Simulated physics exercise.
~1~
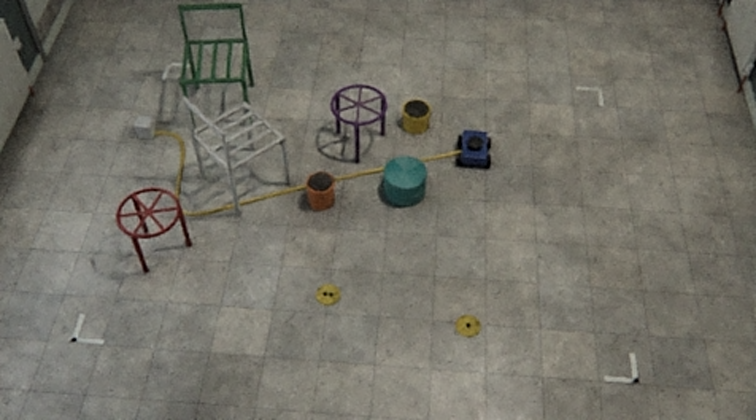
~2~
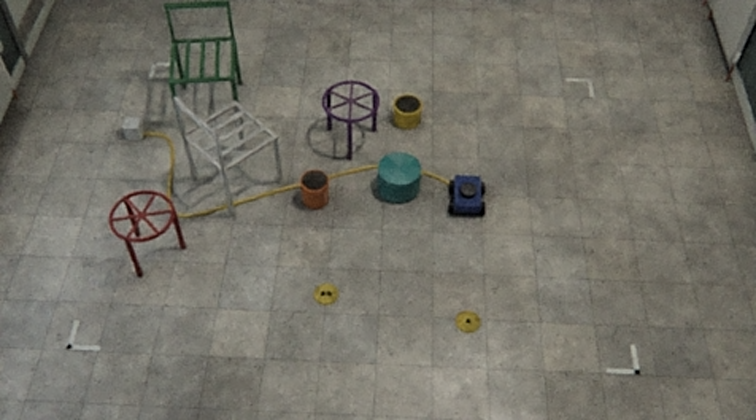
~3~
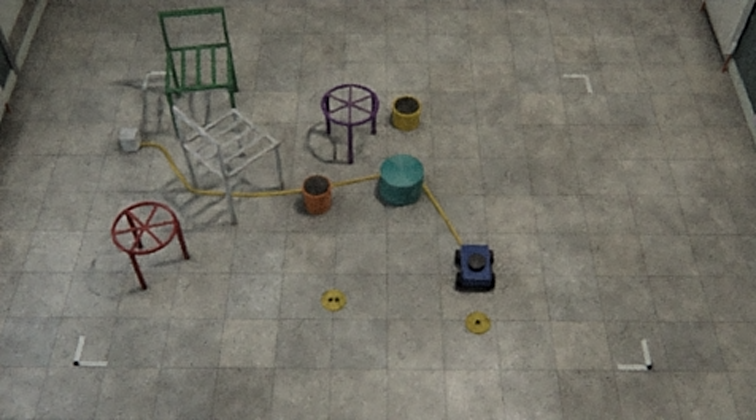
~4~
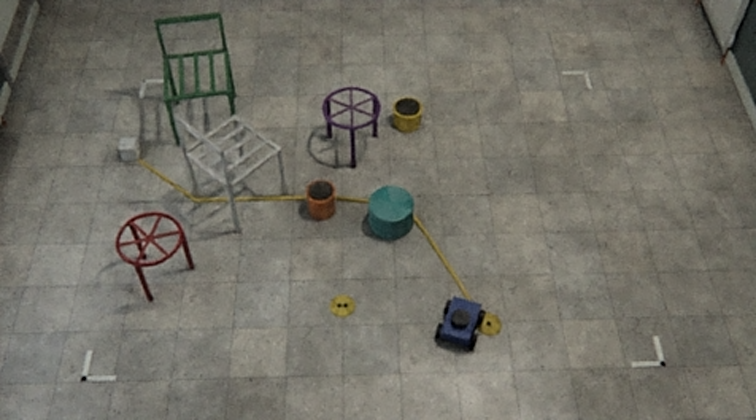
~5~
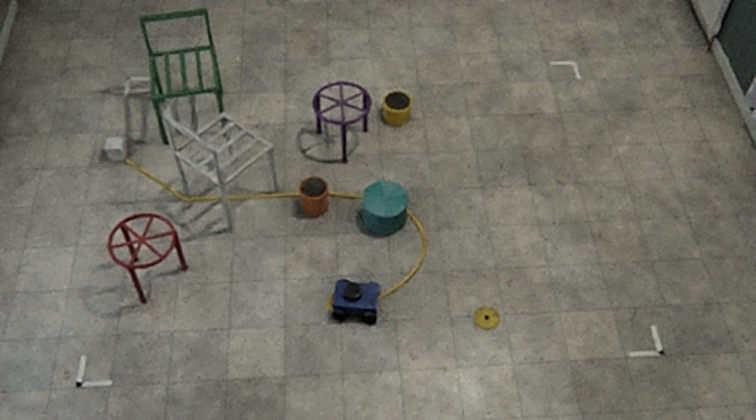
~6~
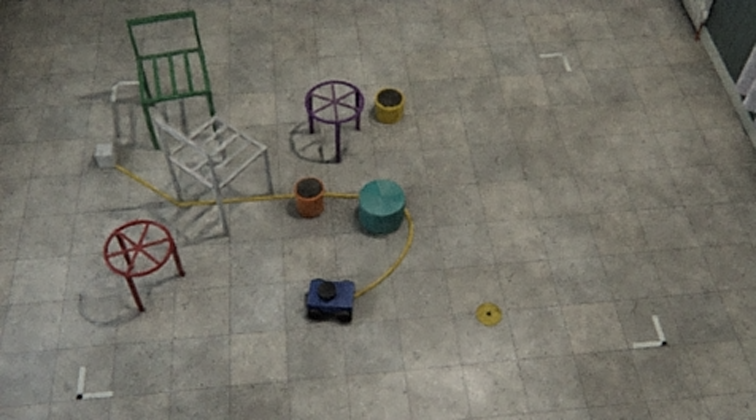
A small blue cart trailing a yellow lead starts at the right of a tiled floor, near a teal tub, with an orange pot, a yellow pot, red and purple stools, and green and white chairs standing to its left. It drives down past the tub, and the lead bends around the tub's right side. As the cart reaches the right-hand yellow mark, the tub shifts slightly downward. The cart then turns left and travels to the other mark, the lead curving behind it. It ends over that mark, with the chairs and stools still standing.
